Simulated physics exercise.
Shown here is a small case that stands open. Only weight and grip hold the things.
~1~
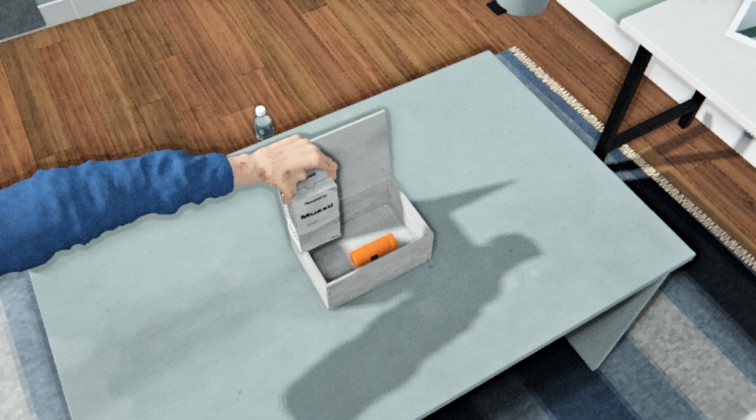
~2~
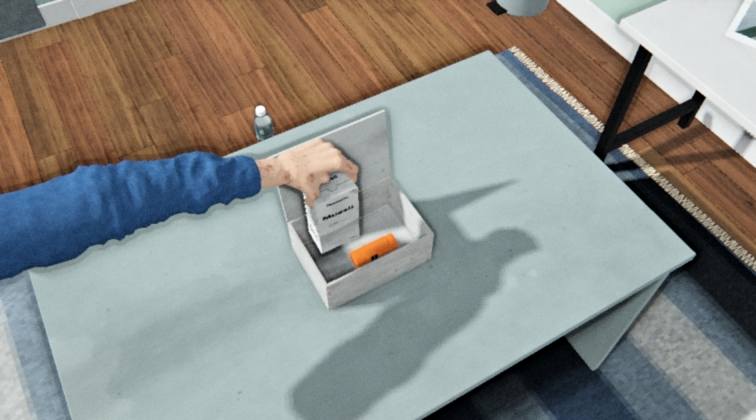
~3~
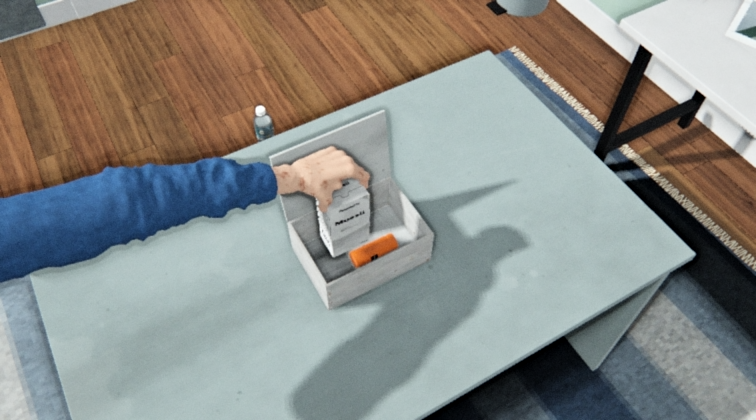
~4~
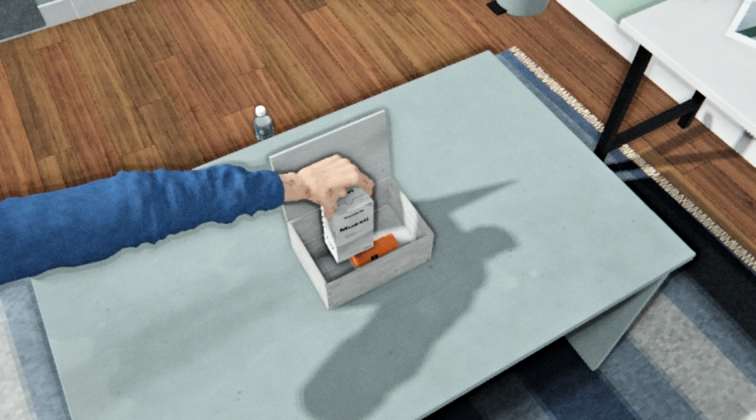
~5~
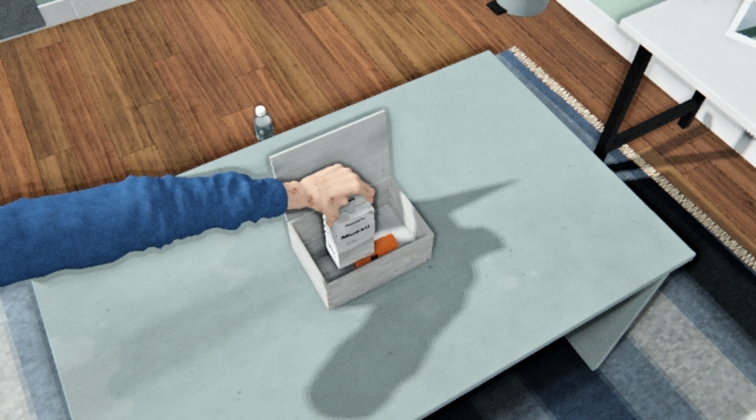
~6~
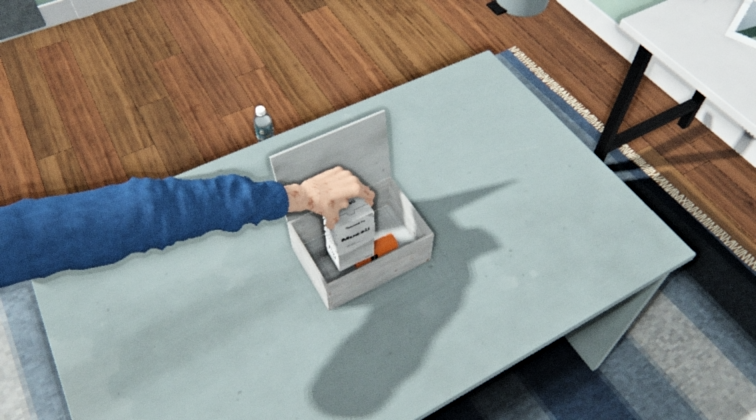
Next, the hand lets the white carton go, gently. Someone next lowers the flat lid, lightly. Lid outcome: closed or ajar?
Ajar.
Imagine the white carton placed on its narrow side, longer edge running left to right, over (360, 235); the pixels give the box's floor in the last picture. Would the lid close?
Packed like that, it goes down completely.
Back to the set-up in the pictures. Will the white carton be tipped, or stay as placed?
Result: It leans over.
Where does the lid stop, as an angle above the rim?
Some 80°.
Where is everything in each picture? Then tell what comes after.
In the first picture, on its way; white carton (312, 209); orange shaker (374, 250).
In the second picture, on its way; white carton (332, 210); orange shaker (374, 250).
In the third picture, on its way; white carton (344, 216); orange shaker (374, 250).
In the fourth picture, on its way; white carton (348, 222); orange shaker (374, 250).
In the fifth picture, on its way; white carton (349, 229); orange shaker (374, 250).
In the sixth picture, put in, still held; white carton (349, 232); orange shaker (374, 250).
Then, 0.30 s after the last picture, white carton tipped 36° from how it was near (337, 235); orange shaker rolled a little.
Then, 0.40 s after the last picture, white carton tipped 49° from how it was near (331, 238); orange shaker rolled about its own width.
Then, 0.60 s after the last picture, white carton tipped 44° from how it was near (340, 237); orange shaker rolled about its own width.
At rest, lid 80° above the rim; tipped over in the box, white carton; moved from the start, orange shaker. Seen from the same camera at the end, white carton near (341, 237).
